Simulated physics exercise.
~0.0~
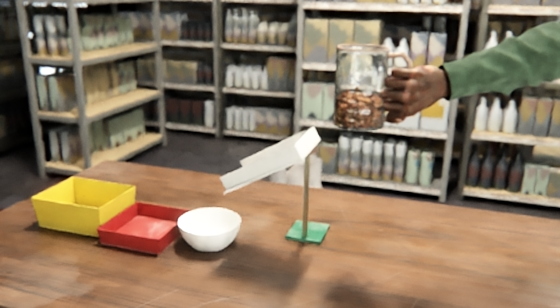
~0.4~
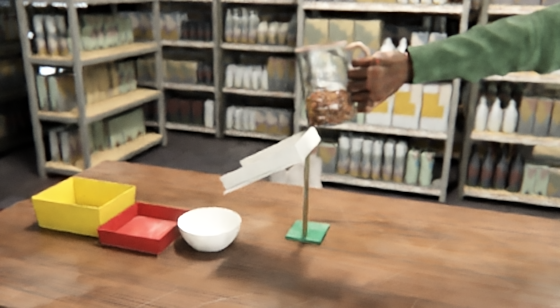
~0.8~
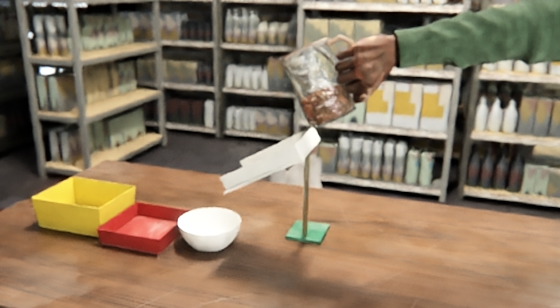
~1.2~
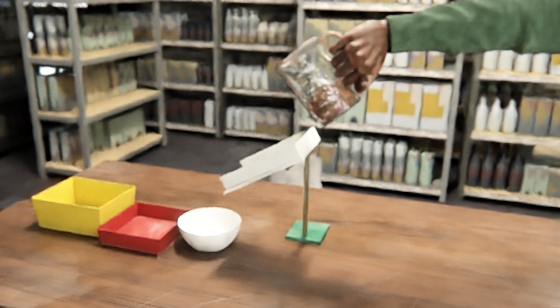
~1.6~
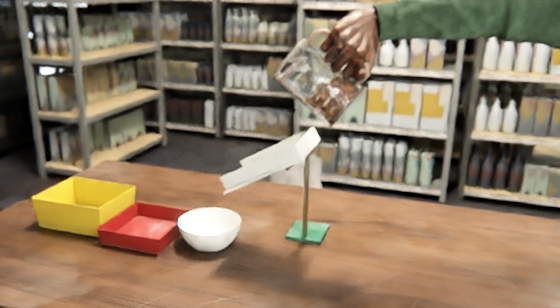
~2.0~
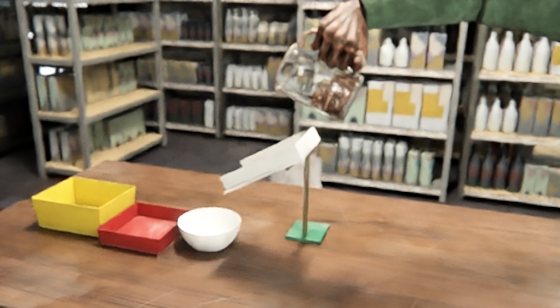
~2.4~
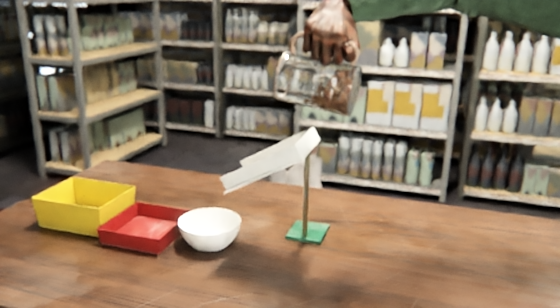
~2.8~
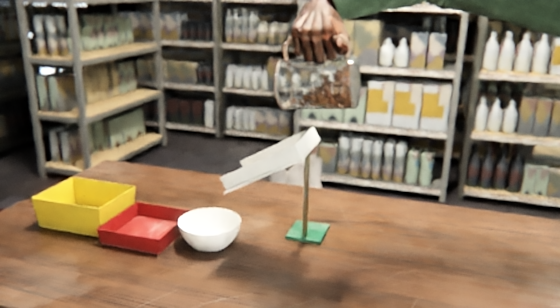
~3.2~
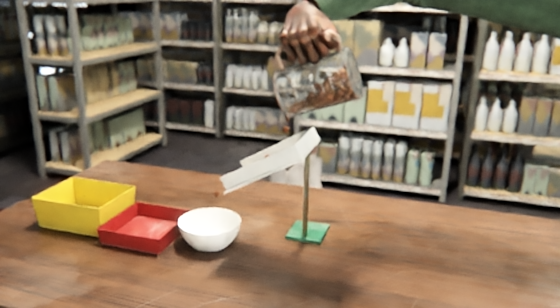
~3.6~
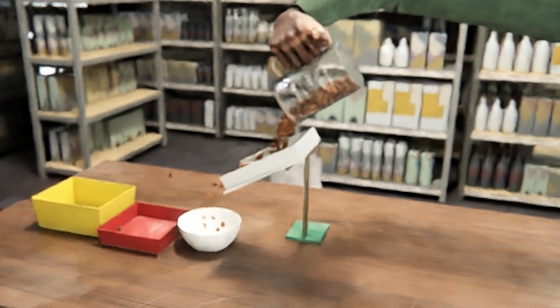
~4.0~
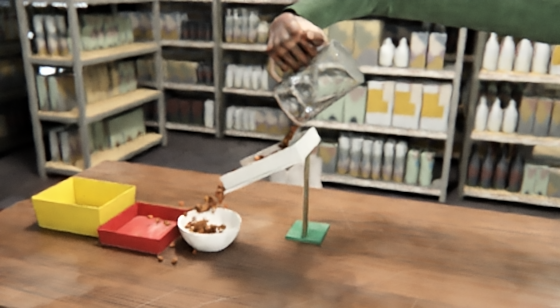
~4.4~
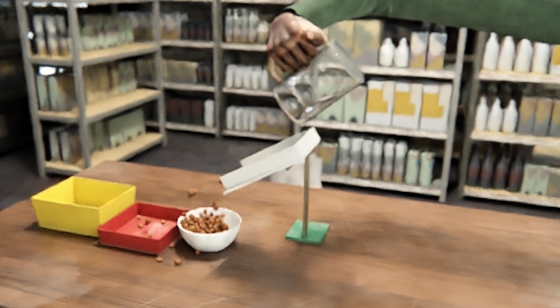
A hand tipping a clear jug of brown kibble onto a white chute, most sliding left into a white bowl, some scattering outside.
